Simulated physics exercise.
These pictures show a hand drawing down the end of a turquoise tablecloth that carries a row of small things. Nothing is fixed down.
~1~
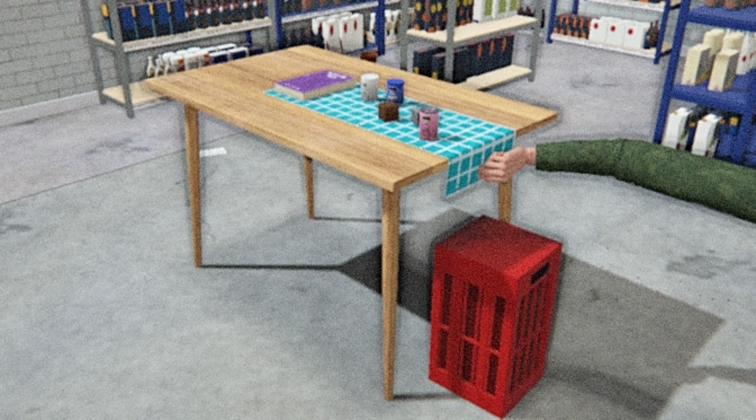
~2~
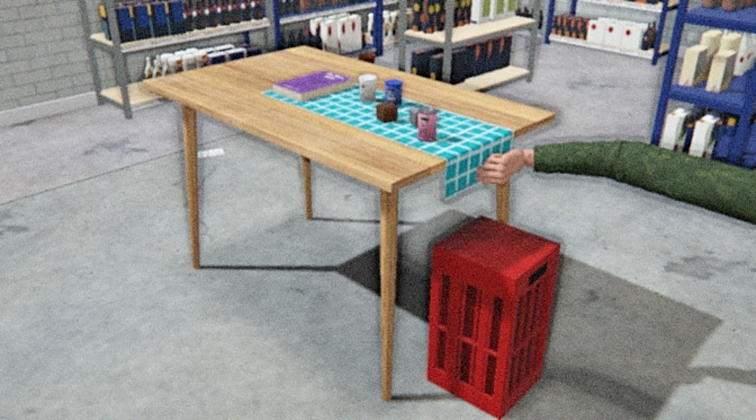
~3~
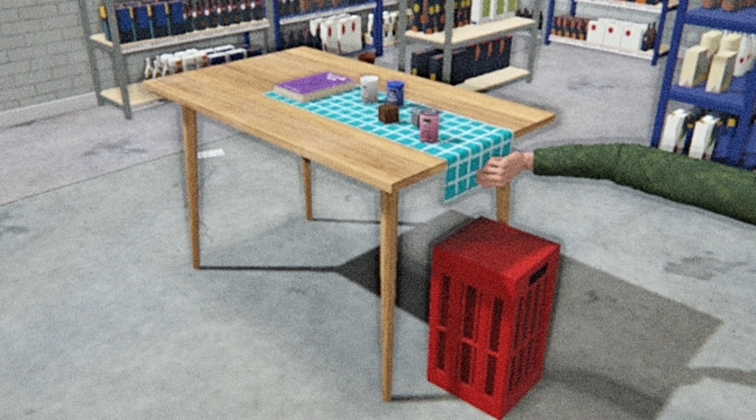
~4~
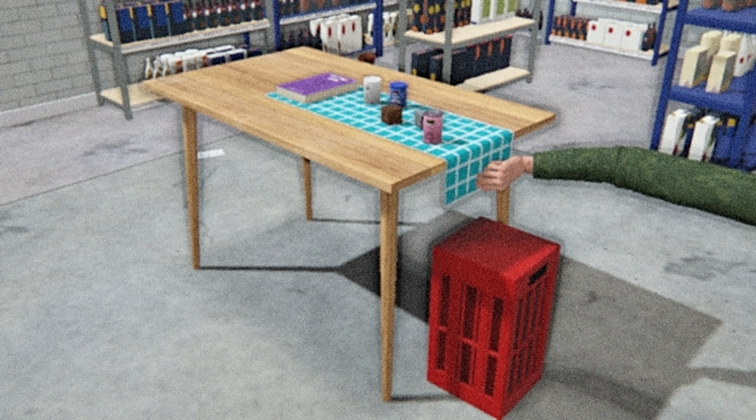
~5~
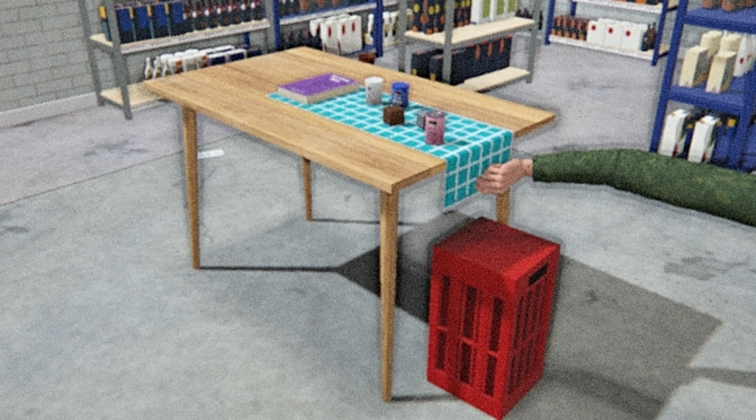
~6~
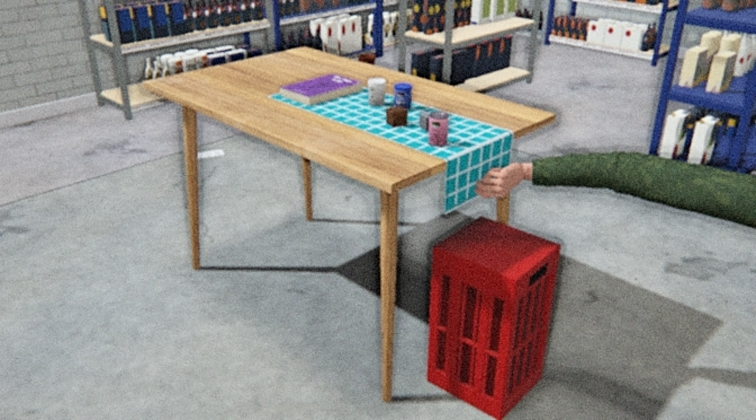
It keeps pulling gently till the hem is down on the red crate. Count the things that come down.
Over the edge go one.
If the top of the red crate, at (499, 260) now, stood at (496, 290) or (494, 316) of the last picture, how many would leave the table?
The count: 2 and 3.
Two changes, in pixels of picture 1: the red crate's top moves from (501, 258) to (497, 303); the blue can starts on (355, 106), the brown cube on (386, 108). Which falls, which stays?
The blue can holds on; the brown cube keeps its place on top.
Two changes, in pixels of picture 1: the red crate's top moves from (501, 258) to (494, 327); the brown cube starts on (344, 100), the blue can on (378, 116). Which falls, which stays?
The brown cube survives, the blue can falls.
A little later, hem near (477, 210); all still up.
Next, hem on the crate; pink can gone.
When it is over, hem on the crate; pink can gone. The table loses one.
